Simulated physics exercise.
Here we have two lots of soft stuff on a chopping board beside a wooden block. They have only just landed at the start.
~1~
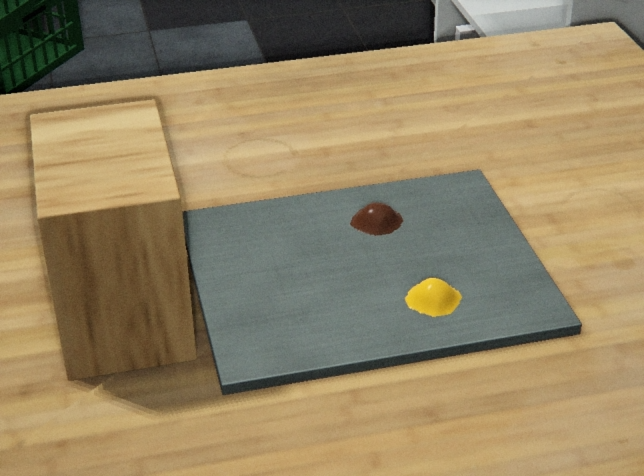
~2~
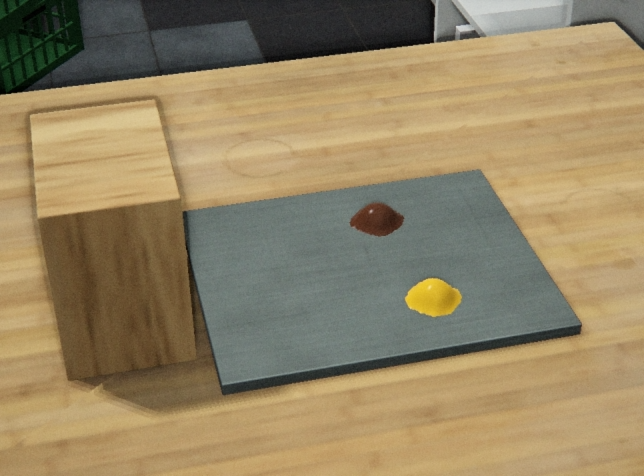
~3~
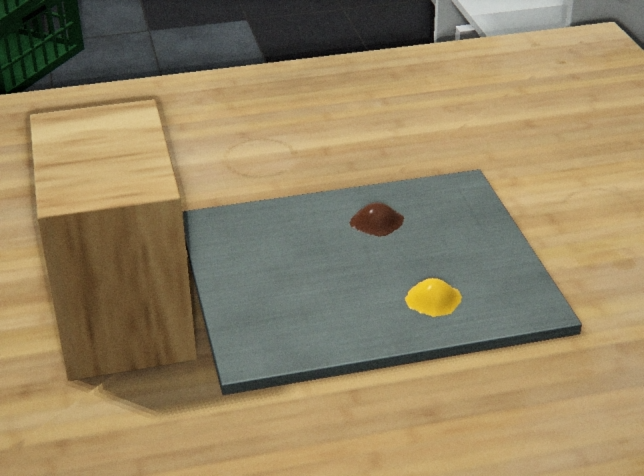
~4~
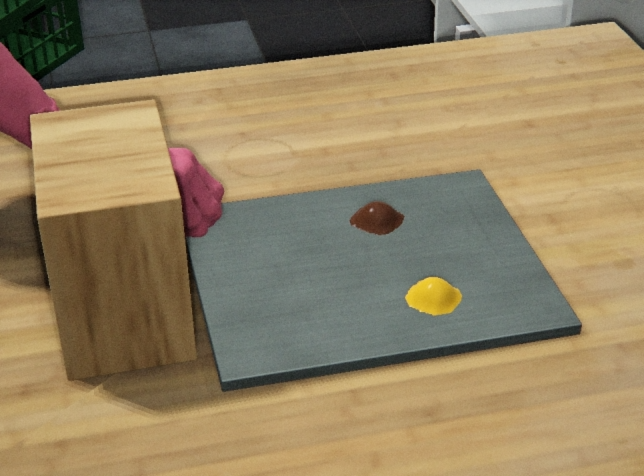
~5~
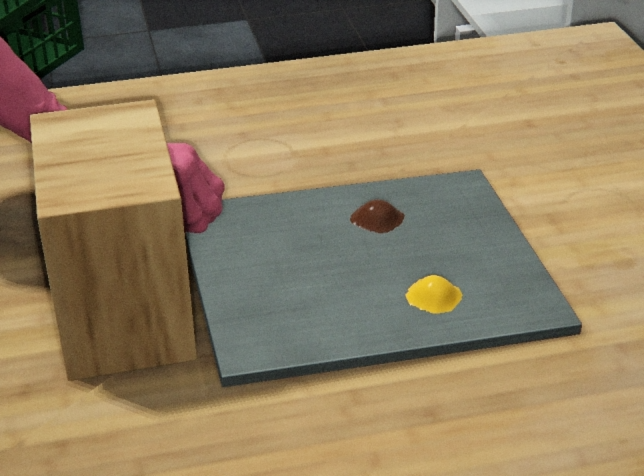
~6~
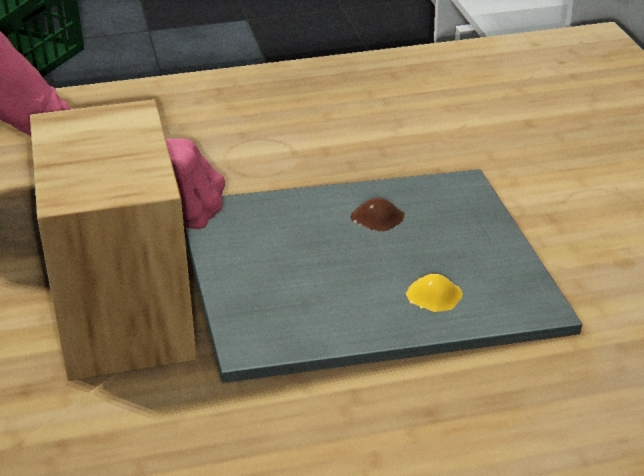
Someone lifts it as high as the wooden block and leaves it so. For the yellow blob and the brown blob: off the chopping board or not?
Okay, so the yellow blob sits tight and the brown blob sits tight.
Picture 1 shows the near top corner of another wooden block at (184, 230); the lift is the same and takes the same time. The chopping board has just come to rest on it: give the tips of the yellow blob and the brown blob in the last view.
The first one stops at (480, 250), and after it the second at (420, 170).
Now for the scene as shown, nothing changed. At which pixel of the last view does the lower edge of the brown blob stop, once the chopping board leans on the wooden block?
Around (431, 161).
Next, slope about 35°; the yellow blob has not moved; the brown blob has not moved.
After that, the yellow blob has not moved; the brown blob has not moved.
Finally, slope about 35°; the yellow blob has not moved; the brown blob has not moved.
